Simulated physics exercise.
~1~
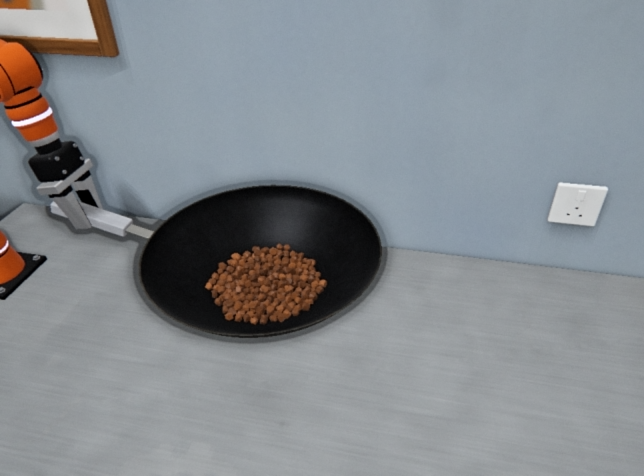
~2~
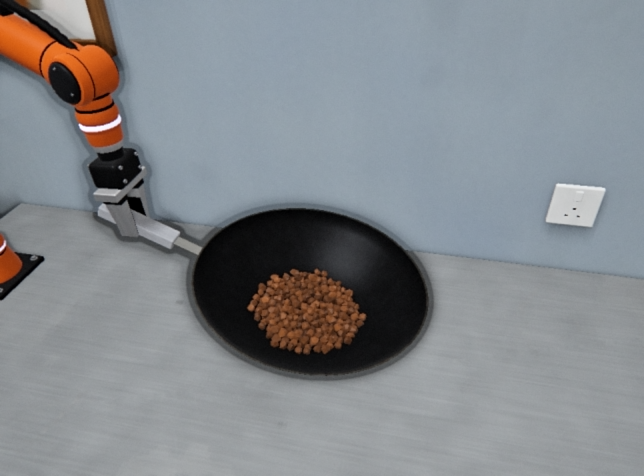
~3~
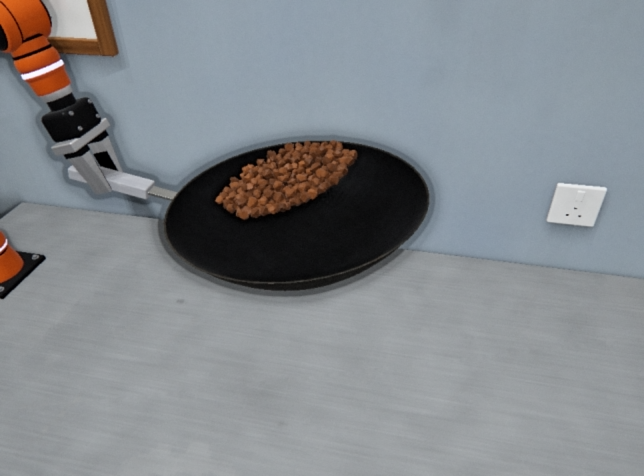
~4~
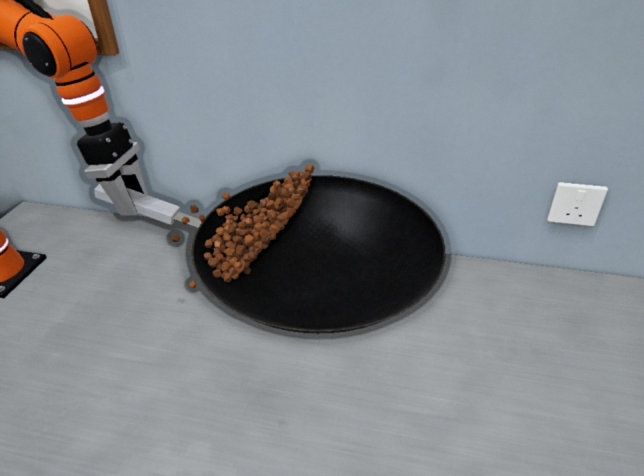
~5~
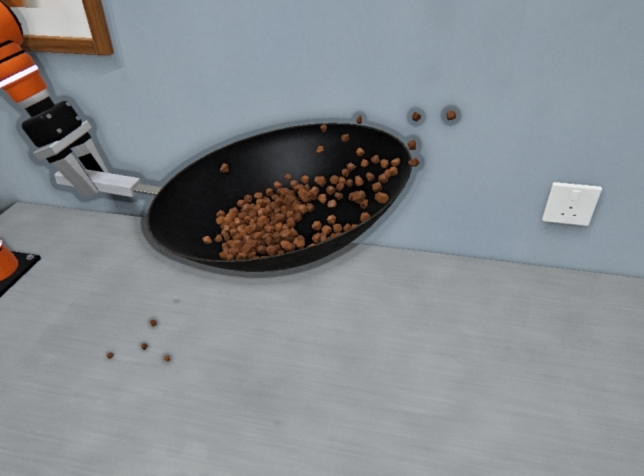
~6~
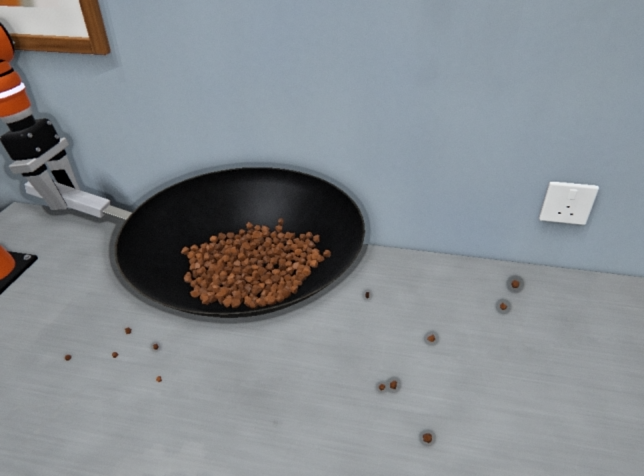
On a grey counter, a robot arm tosses brown pellets in a wok, spilling a few.
